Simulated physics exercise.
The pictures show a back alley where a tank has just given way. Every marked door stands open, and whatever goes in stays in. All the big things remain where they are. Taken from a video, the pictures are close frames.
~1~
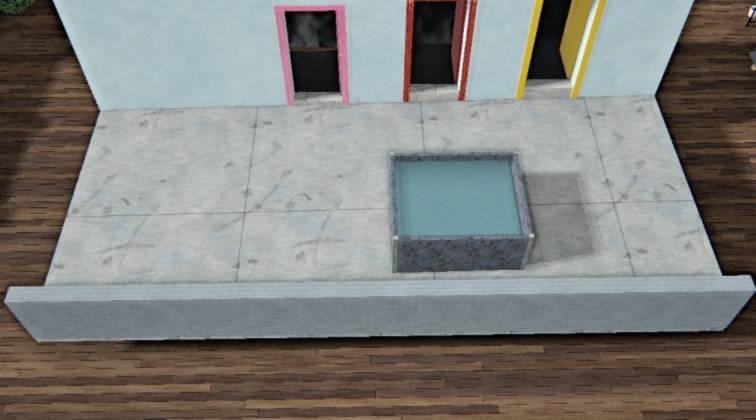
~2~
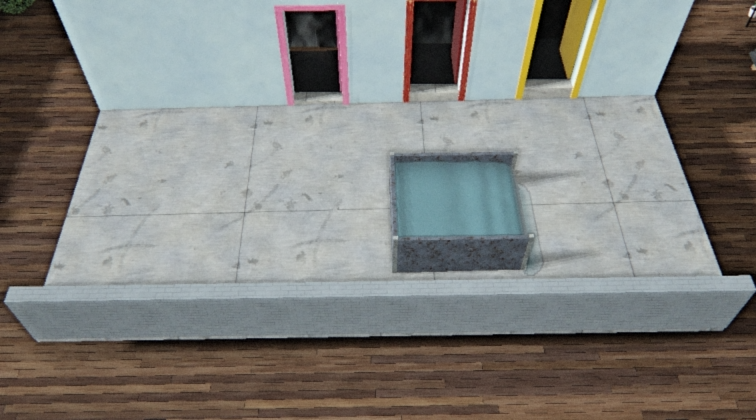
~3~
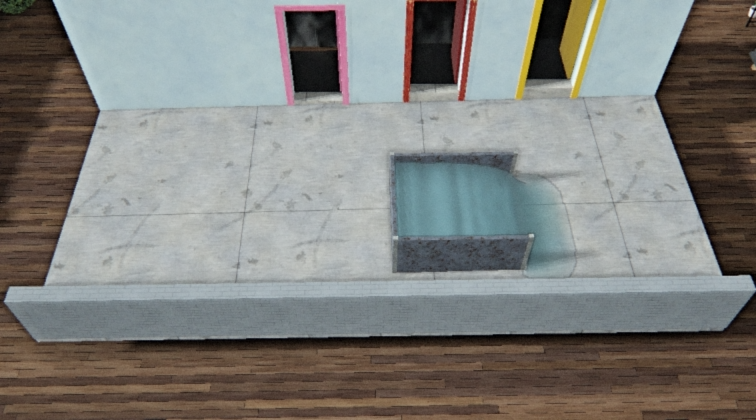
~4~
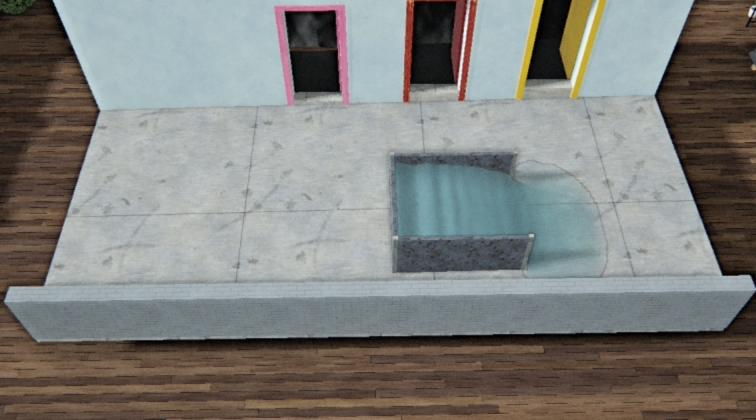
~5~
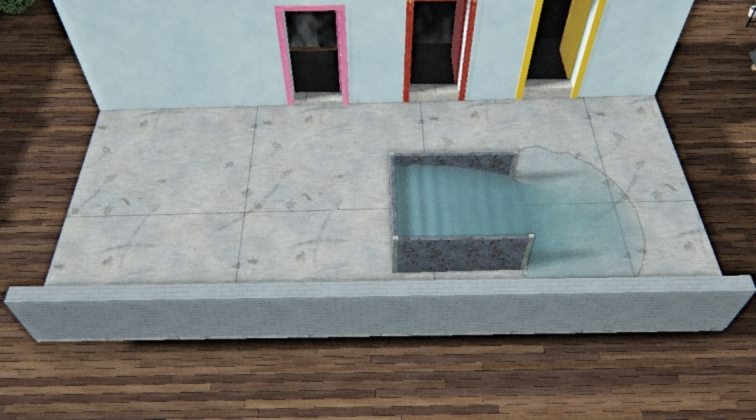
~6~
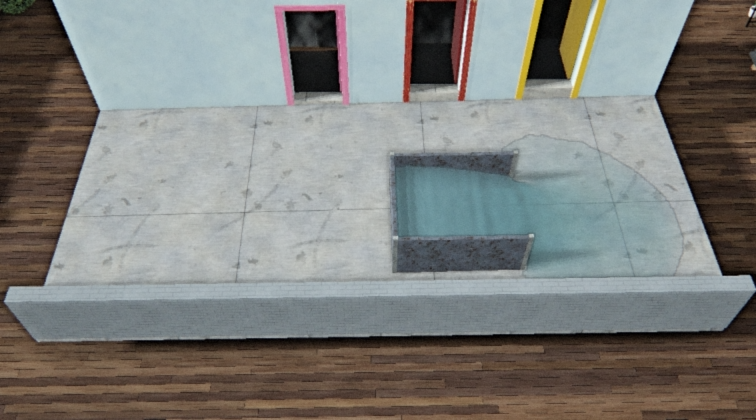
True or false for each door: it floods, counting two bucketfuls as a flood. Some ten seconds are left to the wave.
Pink door - false; yellow door - false; red door - false.
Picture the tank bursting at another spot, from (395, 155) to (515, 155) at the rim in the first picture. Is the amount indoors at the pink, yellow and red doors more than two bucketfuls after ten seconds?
In order, pink door overshoots the limit, yellow door remains short of it, red door overshoots the limit.
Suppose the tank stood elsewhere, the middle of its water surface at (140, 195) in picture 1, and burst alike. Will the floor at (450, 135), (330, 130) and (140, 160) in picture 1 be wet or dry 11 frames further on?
Result: Inundated; inundated; spared.
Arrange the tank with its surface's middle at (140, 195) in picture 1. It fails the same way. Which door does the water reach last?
The door meant here is the yellow door.
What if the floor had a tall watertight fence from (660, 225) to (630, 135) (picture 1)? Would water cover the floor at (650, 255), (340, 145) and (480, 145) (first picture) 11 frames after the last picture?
Submerged, untouched, untouched.
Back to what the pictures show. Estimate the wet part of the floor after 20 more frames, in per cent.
My estimate is roughly 30 percent.
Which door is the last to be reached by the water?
That would be the one in pink.
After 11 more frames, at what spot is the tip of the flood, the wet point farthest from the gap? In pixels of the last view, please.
(641, 96).
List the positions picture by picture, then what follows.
In the first frame, the tank at (458, 197) is whole and still.
In the second frame, the front is at (528, 273), out from the gap at (516, 215).
In the third frame, water pours out at (515, 217) and has run to (560, 275).
In the fourth frame, water pours out at (515, 218) and has run to a hidden place.
In the fifth frame, the front is at (639, 243), out from the gap at (515, 219).
In the sixth frame, the front is at (677, 239), out from the gap at (514, 219).
A moment on, water covers 25 % of the floor; the pink door not reached, the yellow door not reached, the red door not reached.
Next, water covers 25 % of the floor; the pink door not reached, the yellow door wet at the sill, nothing in, the red door not reached.
Then, water covers 30 % of the floor; the pink door not reached, the yellow door wet at the sill, nothing in, the red door not reached.
Later, water covers 35 % of the floor; the pink door not reached, the yellow door wet at the sill, nothing in, the red door wet at the sill, nothing in.
In the end, water covers 35 % of the floor; the pink door wet at the sill, nothing in, the yellow door wet at the sill, nothing in, the red door wet at the sill, nothing in.
